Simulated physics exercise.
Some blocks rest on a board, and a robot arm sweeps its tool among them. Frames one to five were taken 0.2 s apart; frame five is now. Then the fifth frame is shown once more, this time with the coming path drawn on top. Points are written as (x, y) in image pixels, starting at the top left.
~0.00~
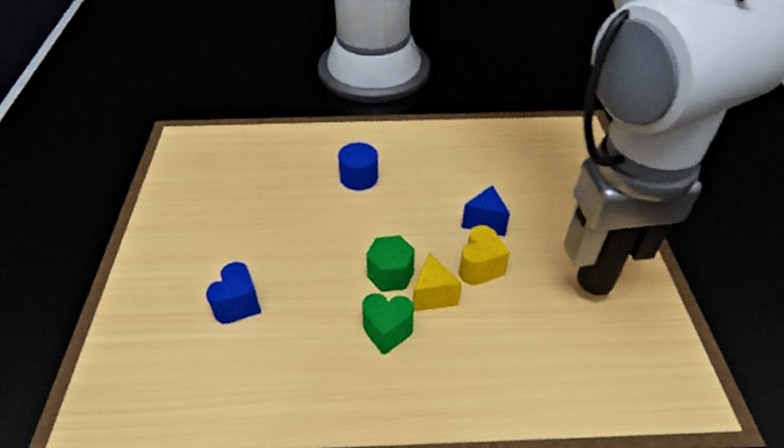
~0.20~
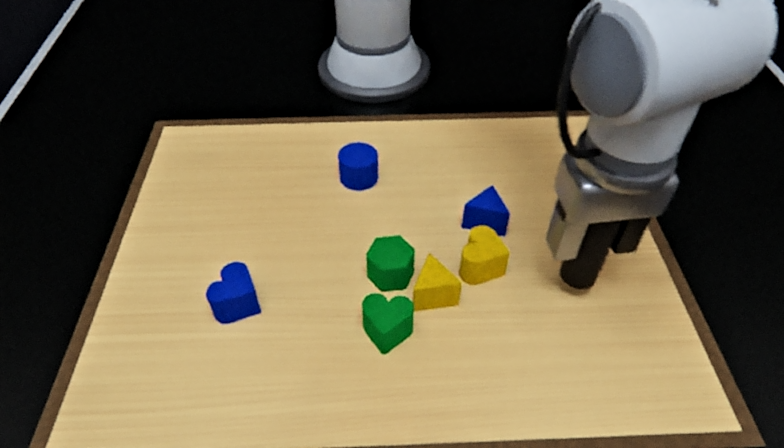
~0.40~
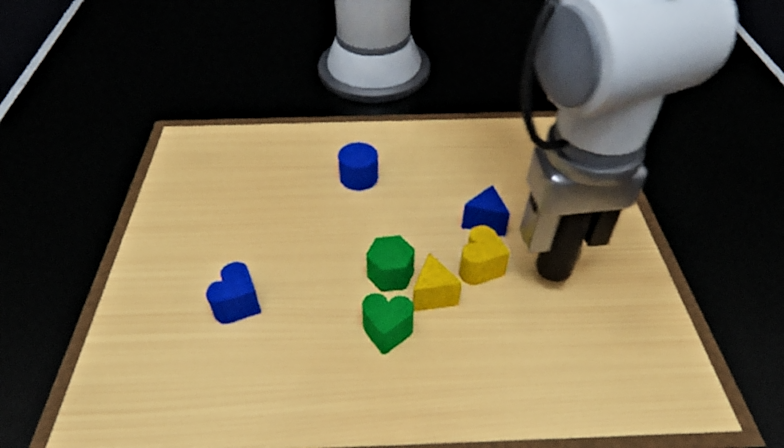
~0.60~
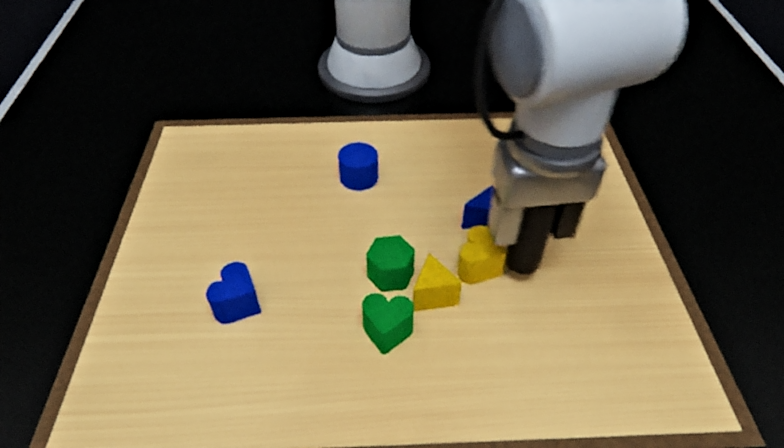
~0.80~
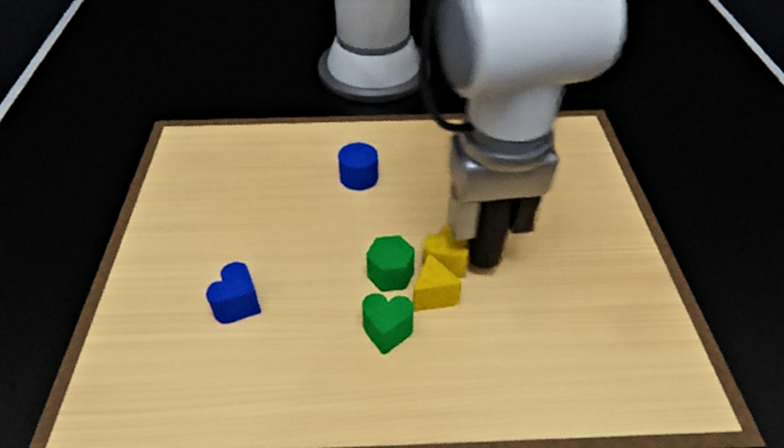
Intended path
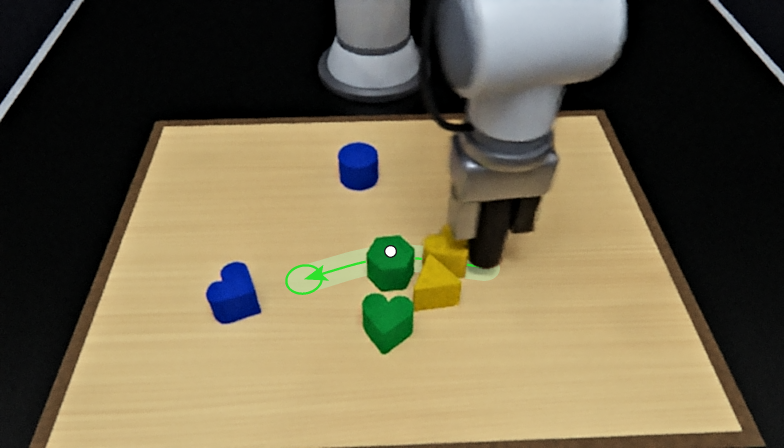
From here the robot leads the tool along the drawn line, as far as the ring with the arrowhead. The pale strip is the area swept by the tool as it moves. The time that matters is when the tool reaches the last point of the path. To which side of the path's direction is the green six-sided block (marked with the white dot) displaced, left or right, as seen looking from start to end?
It moves left.
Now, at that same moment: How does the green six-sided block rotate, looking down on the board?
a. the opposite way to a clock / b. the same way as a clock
My pick is a.
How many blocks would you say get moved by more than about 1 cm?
Total: Two.
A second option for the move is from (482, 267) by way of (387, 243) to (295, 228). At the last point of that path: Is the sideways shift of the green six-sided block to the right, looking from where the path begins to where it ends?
No.
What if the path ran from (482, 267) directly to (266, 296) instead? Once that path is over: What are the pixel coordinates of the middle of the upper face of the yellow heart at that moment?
Roughly at (394, 225).
Path on the board, from (482, 267) via (422, 259) and (363, 262), ending at (304, 279); the dot is on the green six-sided block.
On the path given first. One third of the way, tool at (421, 247); green six-sided block at (355, 257), turned 25° anticlockwise; yellow heart at (385, 231).
Two thirds of the way, tool at (361, 251); green six-sided block at (334, 267), turned 55° anticlockwise; yellow heart at (335, 221), turned 40° clockwise.
At the end, tool at (302, 268); green six-sided block at (306, 288), turned 125° anticlockwise; yellow triangular piece in place; yellow heart at (325, 220), turned 60° clockwise.
